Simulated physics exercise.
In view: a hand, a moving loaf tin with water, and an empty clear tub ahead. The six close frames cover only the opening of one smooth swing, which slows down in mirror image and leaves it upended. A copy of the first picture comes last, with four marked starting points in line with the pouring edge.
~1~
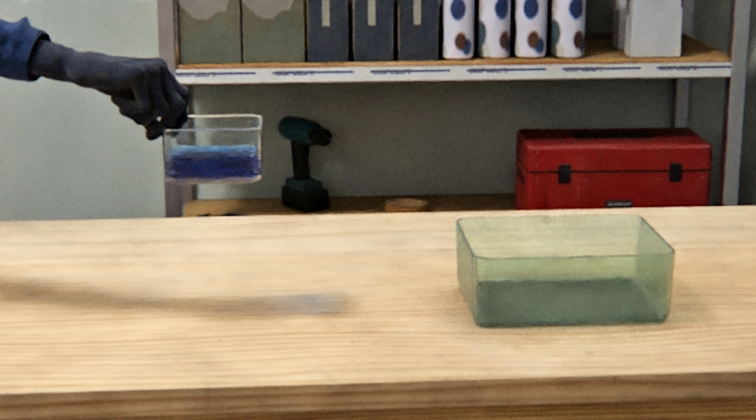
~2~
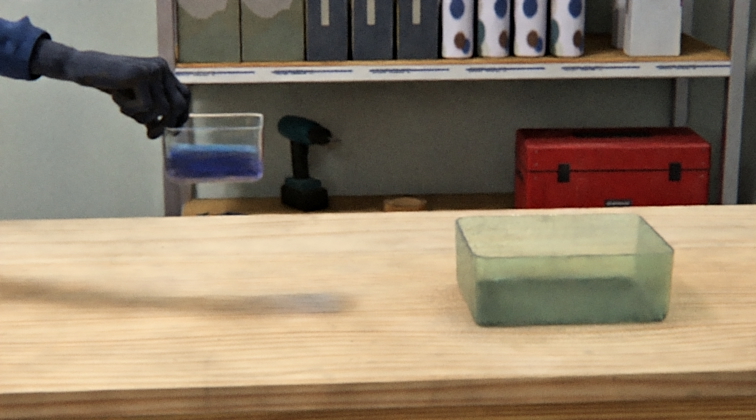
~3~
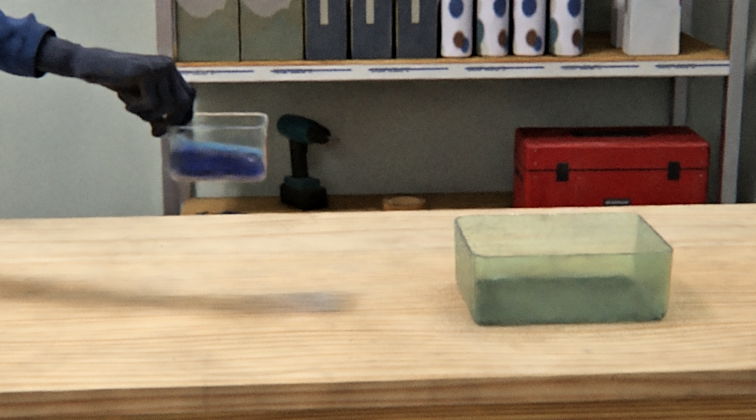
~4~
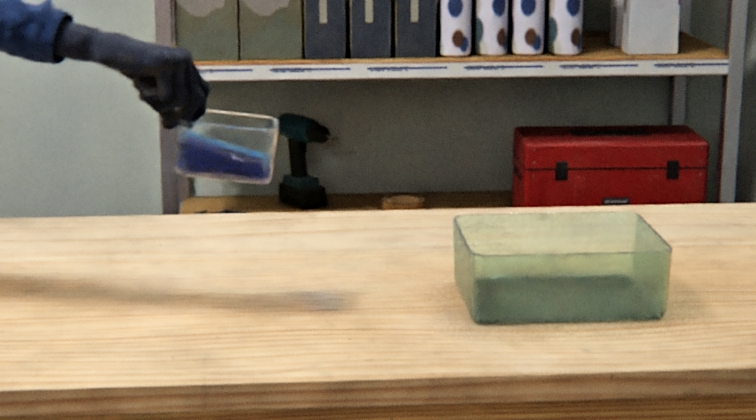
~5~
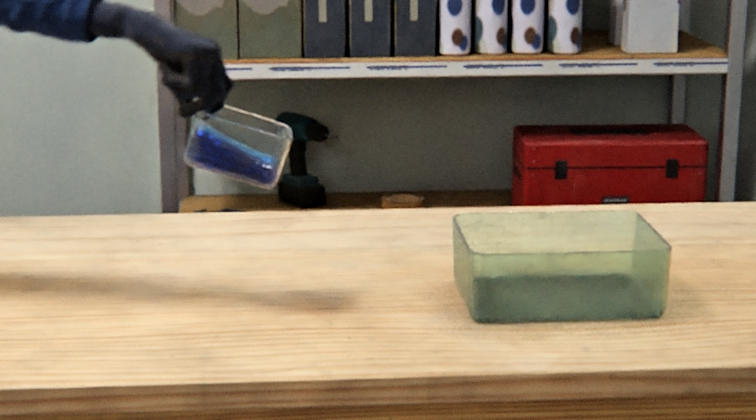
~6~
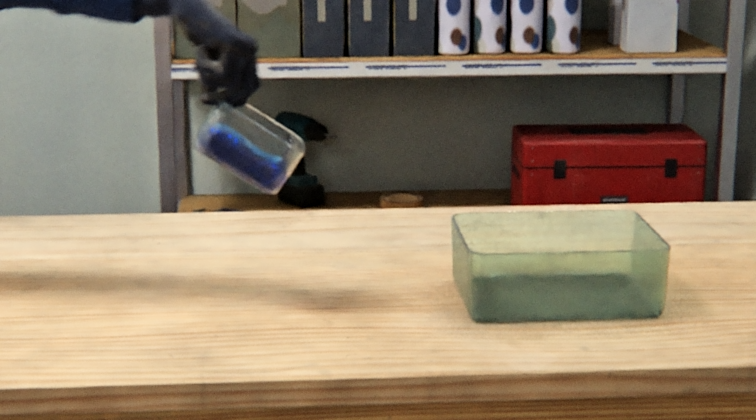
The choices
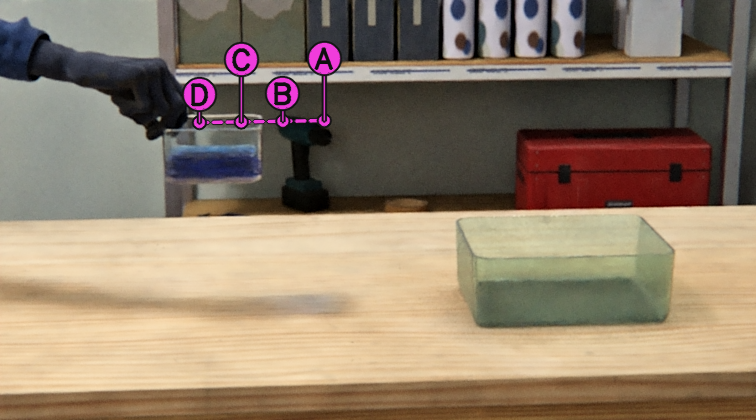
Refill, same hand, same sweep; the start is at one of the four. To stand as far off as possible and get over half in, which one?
Take A.
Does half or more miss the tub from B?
Yes, it does.
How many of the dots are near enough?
One.
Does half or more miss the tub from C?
Yes, it does.
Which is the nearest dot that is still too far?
B.
On the marked copy, A at (324, 120); B at (282, 121); C at (241, 121); D at (199, 122).
If A is chosen, about 82 % lands in the tub, 10 % falls short and 8 % goes beside or beyond.
If B is chosen, about 2 % lands in the tub, 95 % falls short and 3 % goes beside or beyond.
If C is chosen, about 0 % lands in the tub, 100 % falls short.
If D is chosen, about 0 % lands in the tub, 100 % falls short.
